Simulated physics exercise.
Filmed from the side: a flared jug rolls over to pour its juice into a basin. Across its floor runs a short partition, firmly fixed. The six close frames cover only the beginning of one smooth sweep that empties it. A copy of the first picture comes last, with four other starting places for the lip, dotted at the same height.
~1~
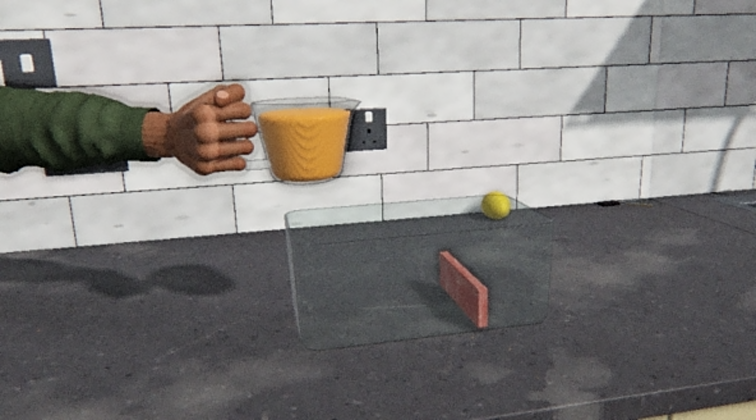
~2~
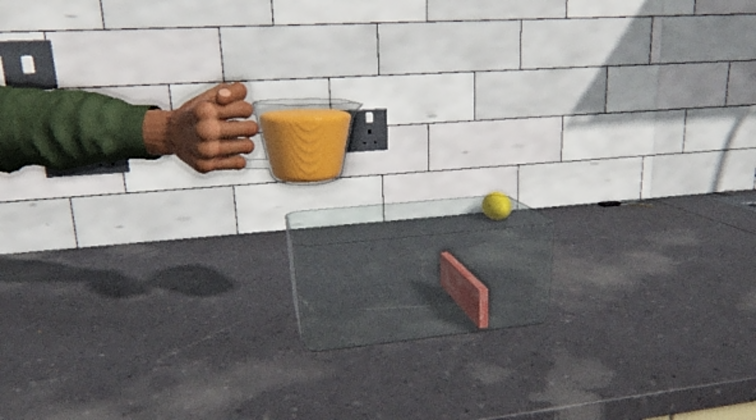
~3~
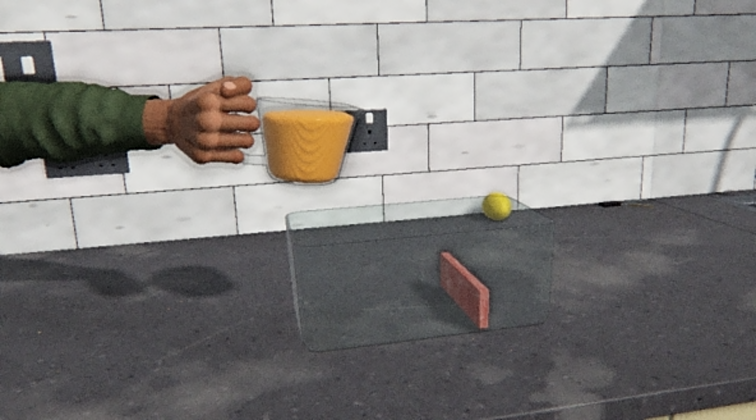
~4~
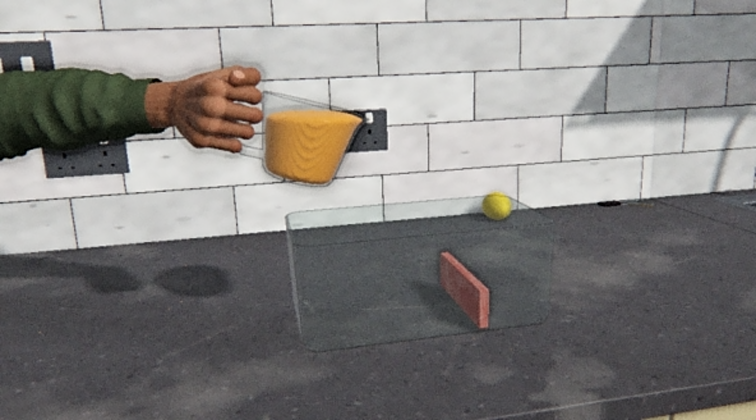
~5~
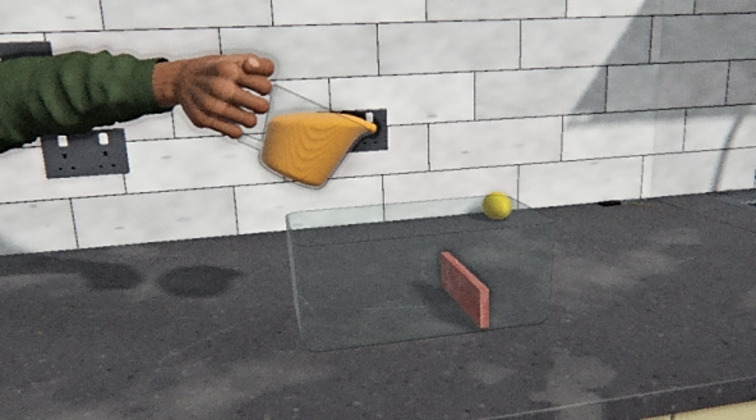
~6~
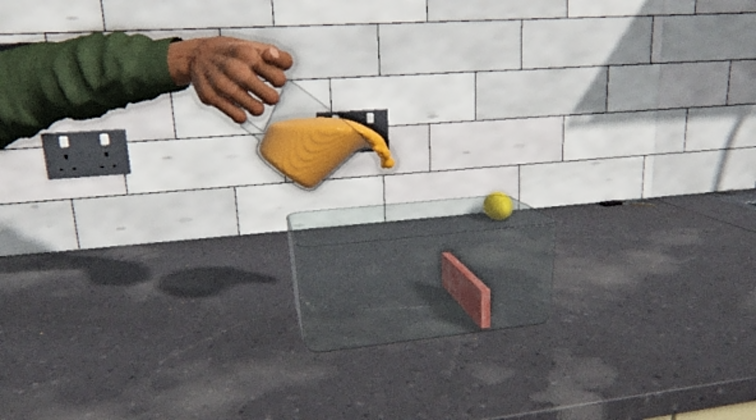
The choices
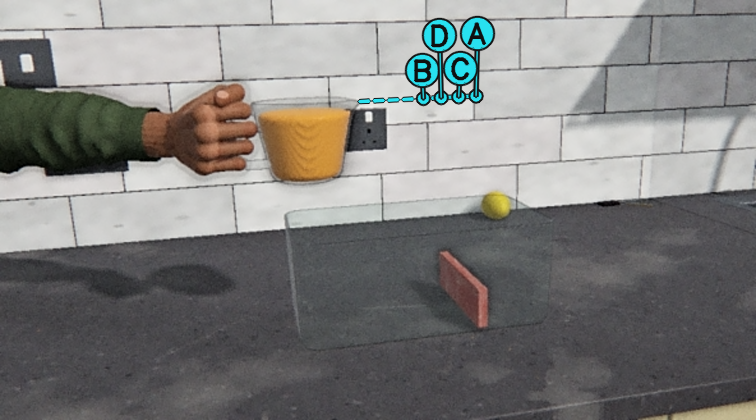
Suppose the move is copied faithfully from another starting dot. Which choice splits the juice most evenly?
Choose B.
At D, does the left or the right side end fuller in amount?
More ends on the right.
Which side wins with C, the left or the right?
The right side.
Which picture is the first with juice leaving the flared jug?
In picture 5.
In cyan, A at (476, 96); B at (423, 98); C at (458, 96); D at (441, 97).
If A is chosen, about 10 % ends left of the wall and 89 % right of it.
If B is chosen, about 47 % ends left of the wall and 52 % right of it.
If C is chosen, about 17 % ends left of the wall and 83 % right of it.
If D is chosen, about 29 % ends left of the wall and 70 % right of it.
